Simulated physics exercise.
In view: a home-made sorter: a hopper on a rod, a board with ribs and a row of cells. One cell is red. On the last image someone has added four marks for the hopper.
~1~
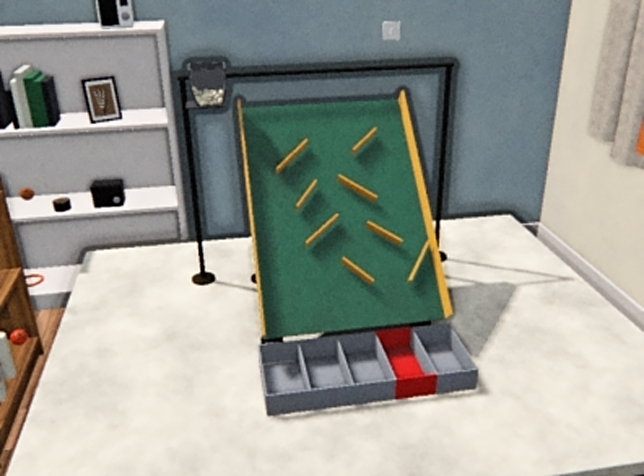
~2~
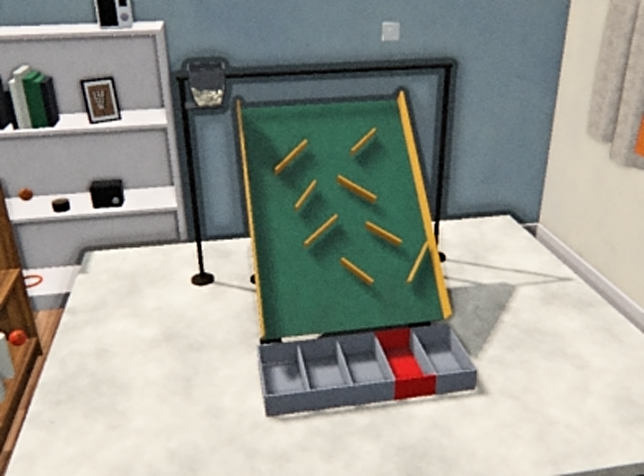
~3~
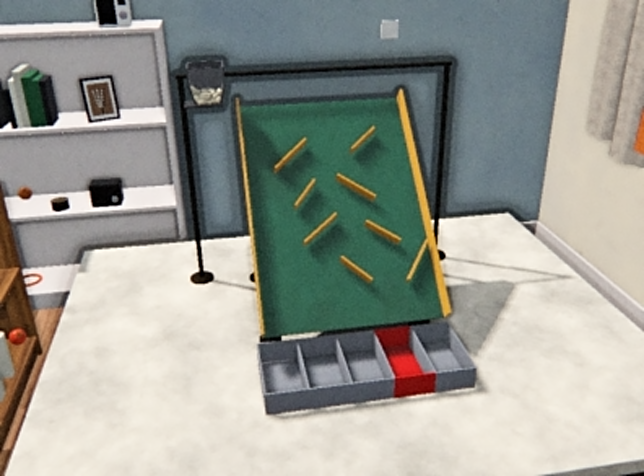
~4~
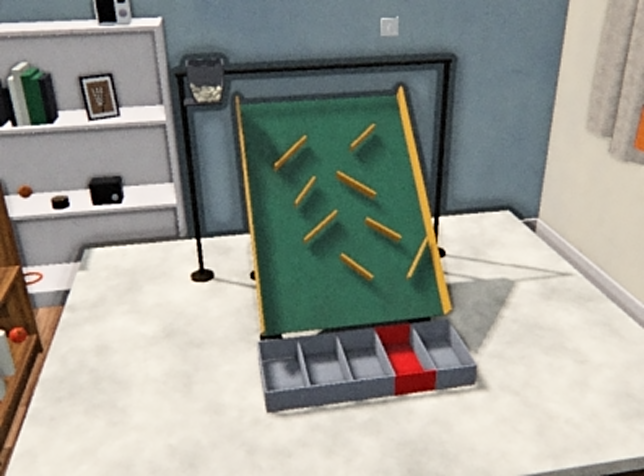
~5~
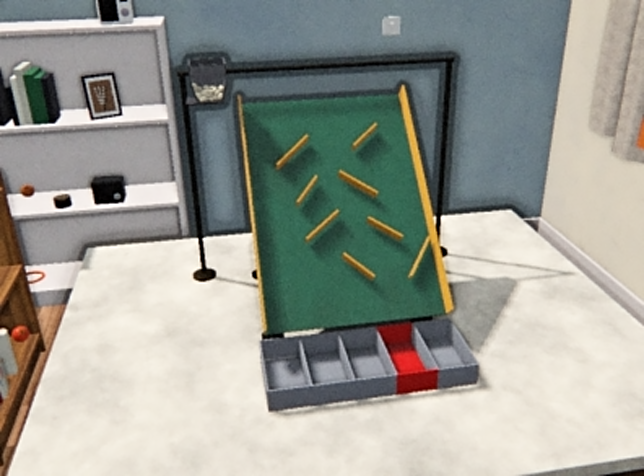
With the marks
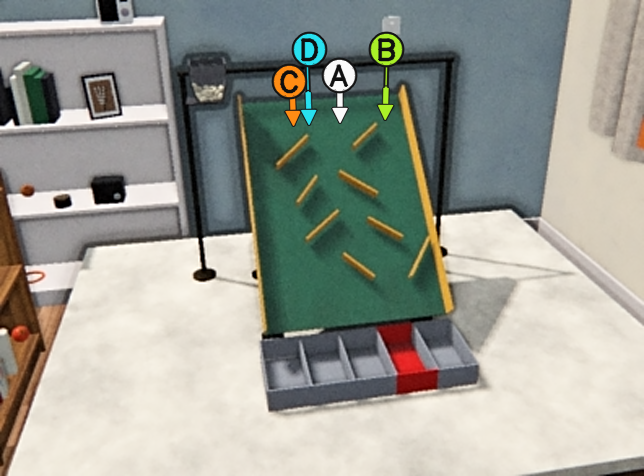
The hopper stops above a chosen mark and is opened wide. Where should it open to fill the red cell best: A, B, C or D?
Use mark B.
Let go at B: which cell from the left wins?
It is the fourth one.
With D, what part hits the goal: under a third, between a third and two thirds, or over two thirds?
Under a third.
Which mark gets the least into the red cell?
Here it is mark C.
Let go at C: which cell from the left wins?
The first from the left.
On the marked copy, mark A meets the board at (340, 117); mark B meets the board at (385, 114); mark C meets the board at (293, 120); mark D meets the board at (308, 119).
If A is chosen, about half in the red cell, about a third in other cells, a small part held on the board.
If B is chosen, most in the red cell, a small part in other cells, a stray few held on the board.
If C is chosen, a small part in the red cell, nearly all in other cells.
If D is chosen, about a quarter in the red cell, about two thirds in other cells, a small part held on the board.
